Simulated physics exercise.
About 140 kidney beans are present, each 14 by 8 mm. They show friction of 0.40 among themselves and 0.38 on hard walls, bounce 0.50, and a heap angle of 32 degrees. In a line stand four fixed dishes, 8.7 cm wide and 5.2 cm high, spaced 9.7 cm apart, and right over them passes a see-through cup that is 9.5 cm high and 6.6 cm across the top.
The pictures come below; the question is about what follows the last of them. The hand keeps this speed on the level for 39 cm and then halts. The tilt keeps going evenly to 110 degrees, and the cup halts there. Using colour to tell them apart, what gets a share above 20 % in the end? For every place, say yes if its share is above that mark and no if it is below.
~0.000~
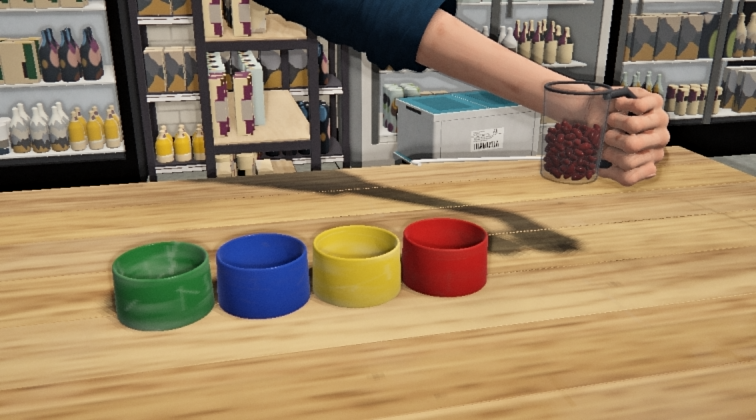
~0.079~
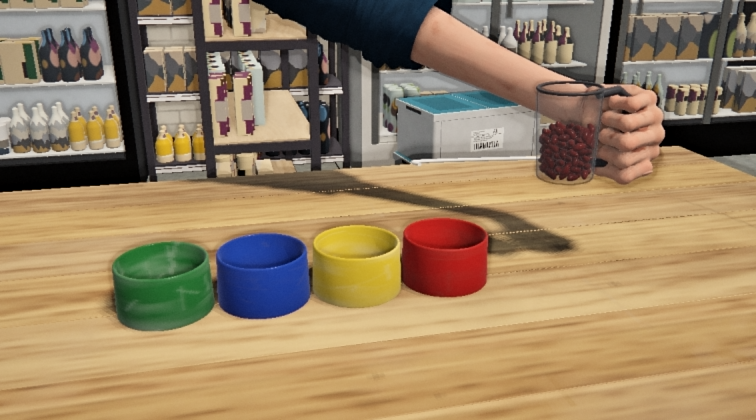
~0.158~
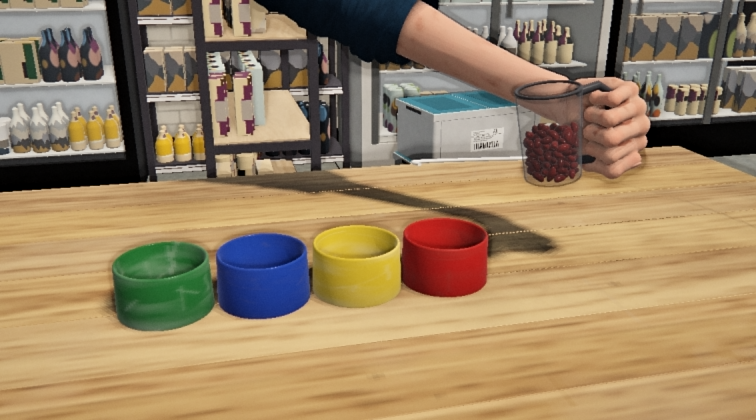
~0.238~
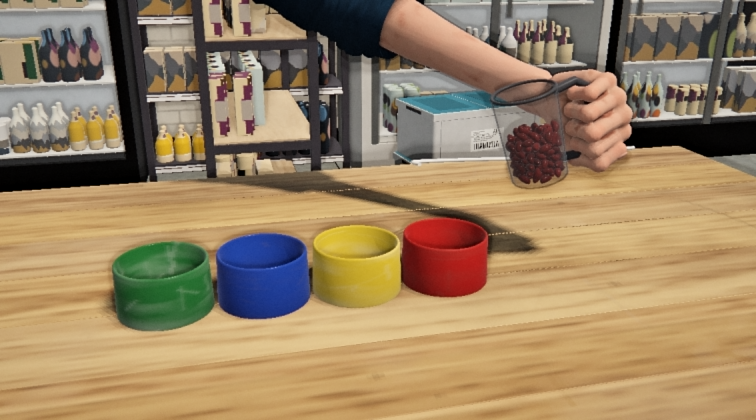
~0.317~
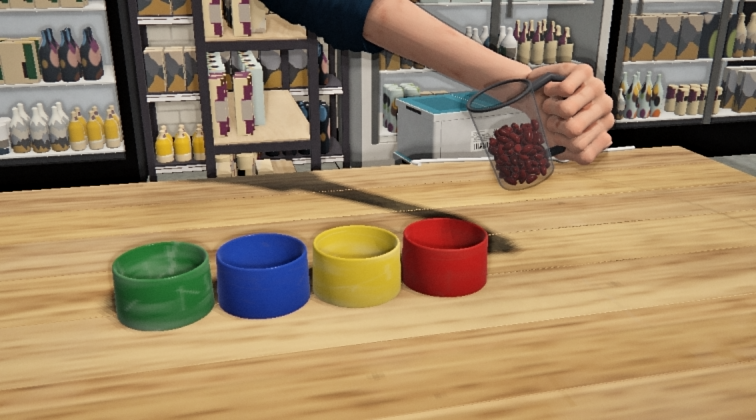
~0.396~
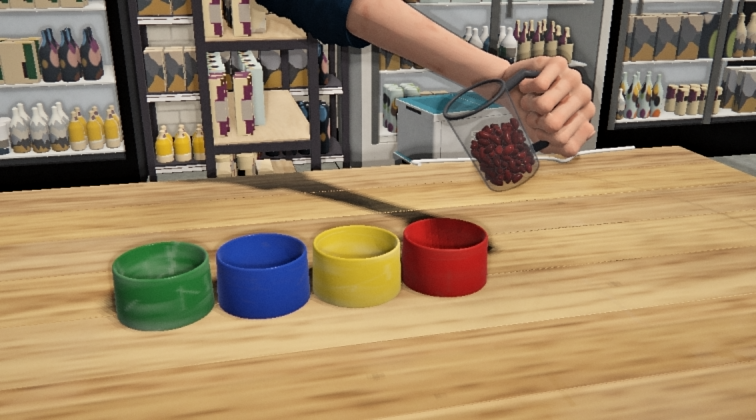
Red: No, blue: No, green: Yes, yellow: No, counter: Yes.
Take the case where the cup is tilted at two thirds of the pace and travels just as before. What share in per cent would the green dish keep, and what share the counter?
It would be green 100 and counter 0.
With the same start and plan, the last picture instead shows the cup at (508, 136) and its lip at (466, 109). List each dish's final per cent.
Final shares - red 0 %, blue 0 %, green 70 %, yellow 0 %.
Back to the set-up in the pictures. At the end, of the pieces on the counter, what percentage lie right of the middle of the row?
Around 0 per cent of it.
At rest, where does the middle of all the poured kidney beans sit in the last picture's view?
(145, 301).
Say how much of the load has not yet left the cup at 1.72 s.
Some 15 per cent of the load.
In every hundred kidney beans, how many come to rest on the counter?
30 per cent.
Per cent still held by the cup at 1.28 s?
Reading: Approx. 95 %.
After 0.92 s, tilt 79 degrees; cup holds 100 %.
After 1.28 s, tilt 109 degrees; cup holds 95 %.
Then, at 1.72 s, tilt 110 degrees; cup holds 15 %, green 55 %.
By 3.1 s all is still; red 0 %, blue 0 %, green 70 %, yellow 0 %, counter 30 %.
